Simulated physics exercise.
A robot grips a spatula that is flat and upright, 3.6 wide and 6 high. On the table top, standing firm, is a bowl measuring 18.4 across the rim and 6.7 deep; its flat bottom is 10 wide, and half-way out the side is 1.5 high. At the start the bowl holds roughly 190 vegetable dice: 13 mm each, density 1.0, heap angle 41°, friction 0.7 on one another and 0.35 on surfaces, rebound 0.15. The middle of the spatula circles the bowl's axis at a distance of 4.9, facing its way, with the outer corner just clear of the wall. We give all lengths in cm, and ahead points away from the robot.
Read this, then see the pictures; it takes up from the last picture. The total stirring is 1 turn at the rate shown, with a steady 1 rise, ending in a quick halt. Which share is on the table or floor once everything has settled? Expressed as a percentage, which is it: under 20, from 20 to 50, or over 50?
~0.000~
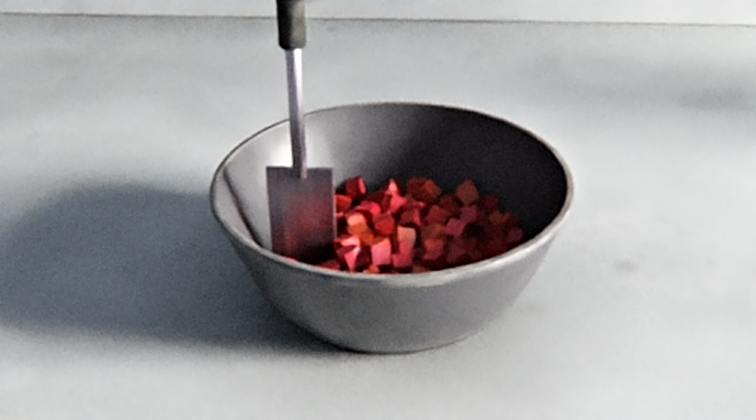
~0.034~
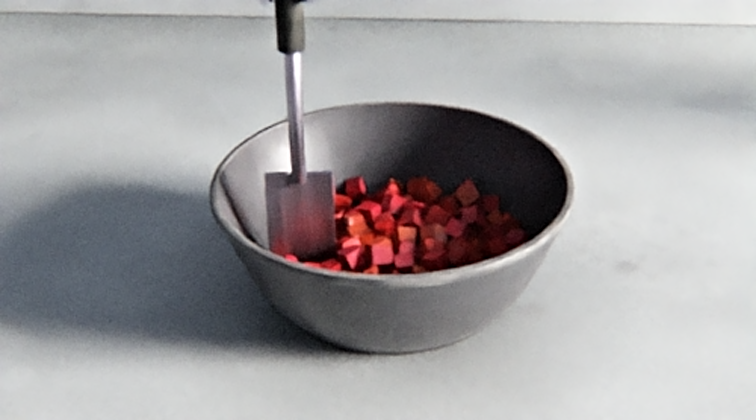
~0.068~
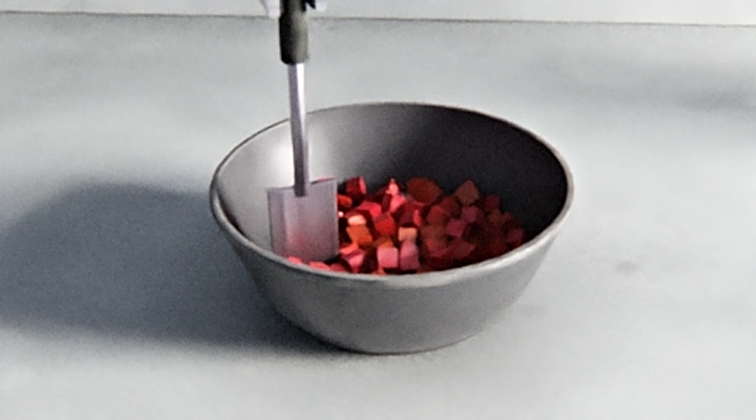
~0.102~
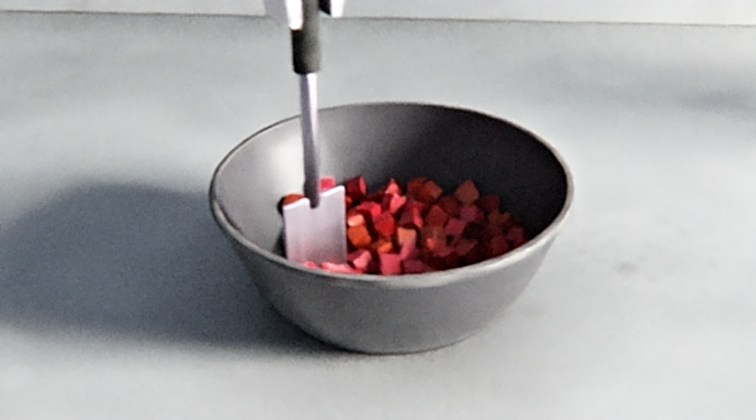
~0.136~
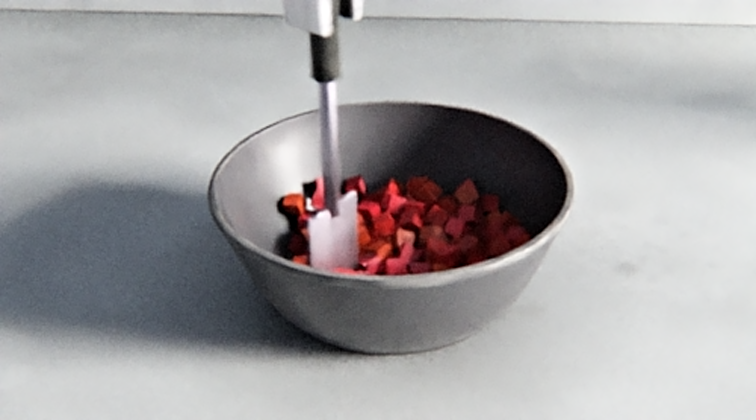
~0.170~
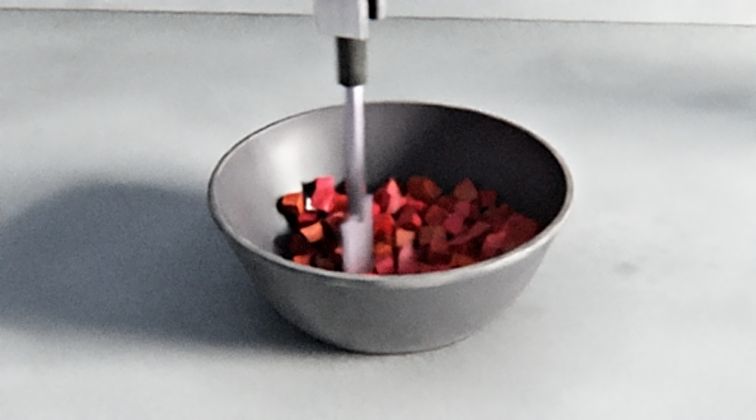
The percentage is under 20.
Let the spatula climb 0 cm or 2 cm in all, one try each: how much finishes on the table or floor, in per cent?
Estimates: 5 % then 5 %.
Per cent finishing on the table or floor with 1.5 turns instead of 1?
Estimate: Near 10 %.
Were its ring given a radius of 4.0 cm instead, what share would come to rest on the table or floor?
Around 0 in a hundred, in that case.
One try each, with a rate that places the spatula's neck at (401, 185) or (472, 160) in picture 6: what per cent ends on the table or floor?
About 15 per cent, then about 30 per cent.
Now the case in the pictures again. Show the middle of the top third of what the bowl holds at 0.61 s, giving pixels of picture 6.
The centre is close to (308, 184).
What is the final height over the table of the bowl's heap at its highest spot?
I'd guess close to 6.5 centimetres.
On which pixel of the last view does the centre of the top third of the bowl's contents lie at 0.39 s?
Somewhere around (491, 183) in the last view.
By 0.39 s, 185° round, highest piece 9 above the table; 187 in the bowl, 4 in flight or on the tool.
By 0.61 s, 295° round, highest piece 7 above the table; 180 in the bowl, 9 on the table or floor, 2 in flight or on the tool.
By 0.91 s, 0° round, highest piece 6 above the table; 180 in the bowl, 11 on the table or floor.
By 1.61 s, 0° round, highest piece 6 above the table; 180 in the bowl, 11 on the table or floor.
Final count, 180 in the bowl, 11 on the table or floor. That is 6 % on the table or floor.
